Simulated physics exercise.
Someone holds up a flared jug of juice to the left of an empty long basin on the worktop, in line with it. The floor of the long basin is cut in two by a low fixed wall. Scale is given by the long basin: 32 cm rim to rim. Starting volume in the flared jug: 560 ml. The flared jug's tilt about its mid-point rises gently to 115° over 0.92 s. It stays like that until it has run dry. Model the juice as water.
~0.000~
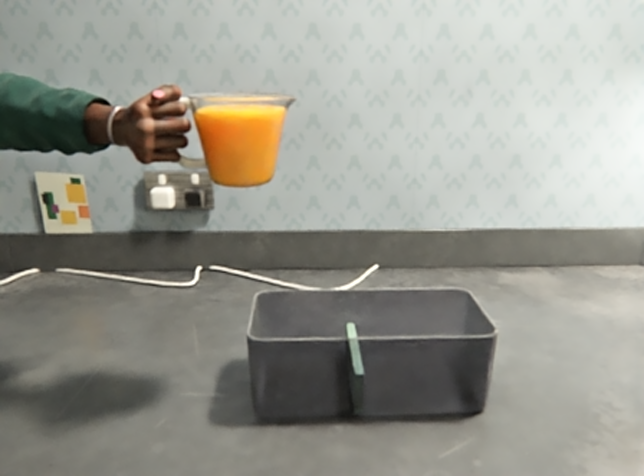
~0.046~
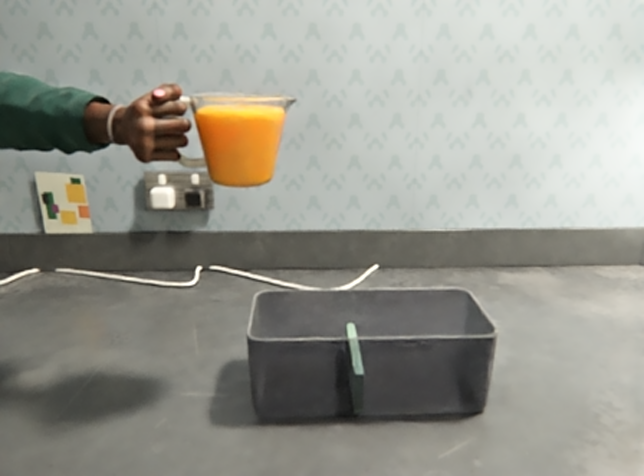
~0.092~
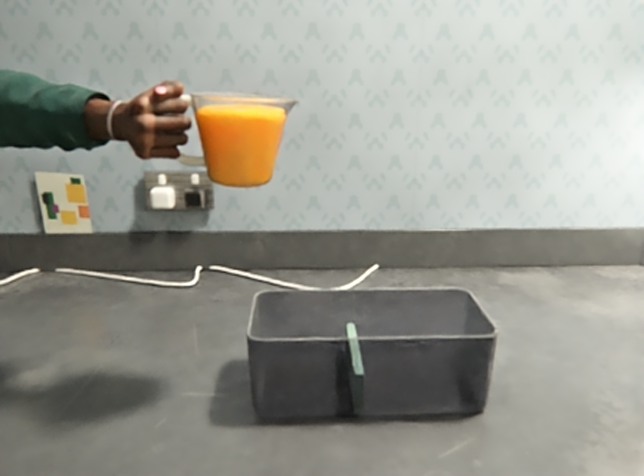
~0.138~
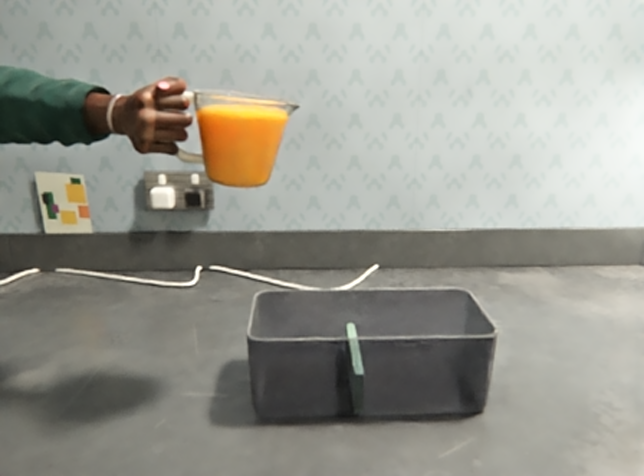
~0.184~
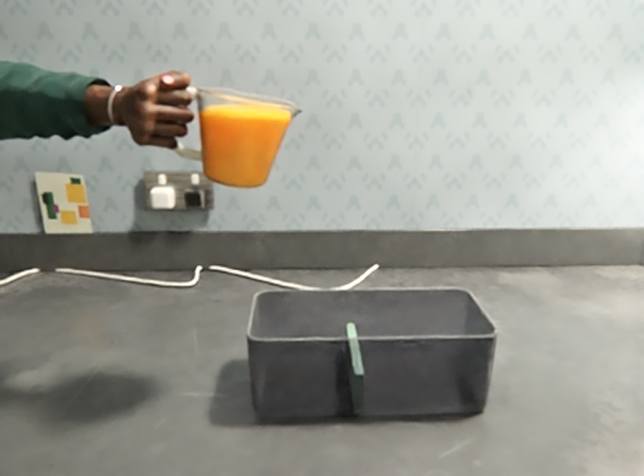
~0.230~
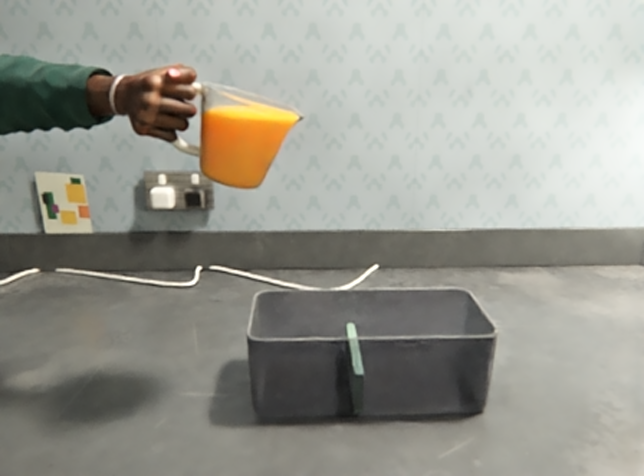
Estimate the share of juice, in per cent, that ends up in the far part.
About 50 per cent.
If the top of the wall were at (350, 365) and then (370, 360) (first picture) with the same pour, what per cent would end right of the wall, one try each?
Result: 60 per cent, then 30 per cent.
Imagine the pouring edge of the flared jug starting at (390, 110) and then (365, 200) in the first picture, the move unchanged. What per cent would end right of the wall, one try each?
First 85, then 95 per cent.
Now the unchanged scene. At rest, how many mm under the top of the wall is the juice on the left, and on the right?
It's around 44 mm on the left side and around 46 mm on the right side.
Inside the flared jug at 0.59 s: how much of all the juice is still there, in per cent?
Around 54 in a hundred.
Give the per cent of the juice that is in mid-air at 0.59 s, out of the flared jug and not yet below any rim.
I'd put it at about 38 percent.
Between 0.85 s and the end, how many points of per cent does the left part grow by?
20 %.
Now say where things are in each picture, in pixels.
Tilt 0°; pouring edge (296, 98); surface from (197, 109) to (285, 109); the long basin's rim runs from (252, 314) to (482, 311); the wall's top is at (354, 347), in the first frame.
Tilt 1°; pouring edge (297, 98); surface from (197, 109) to (285, 110), in the second frame.
Tilt 3°; pouring edge (298, 100); surface from (198, 108) to (285, 110), in the third frame.
Tilt 6°; pouring edge (301, 104); surface from (200, 108) to (288, 112), in the fourth frame.
Tilt 11°; pouring edge (303, 109); surface from (202, 108) to (291, 112), in the fifth frame.
Tilt 17°; pouring edge (306, 116); surface from (204, 110) to (297, 115), in the sixth frame.
By 0.59 s the tilt is 82° and 54 per cent is still to pour, 2 is left of the wall and 6 right of it.
By 0.85 s the tilt is 113° and 4 per cent is still to pour, 27 is left of the wall and 48 right of it.
By 1.12 s the tilt is 115° and 0 per cent is still to pour, 46 is left of the wall and 49 right of it.
By 1.42 s the tilt is 115° and 0 per cent is still to pour, 46 is left of the wall and 50 right of it.
At rest 46 per cent lies left of the wall, 50 right of it and 4 outside.
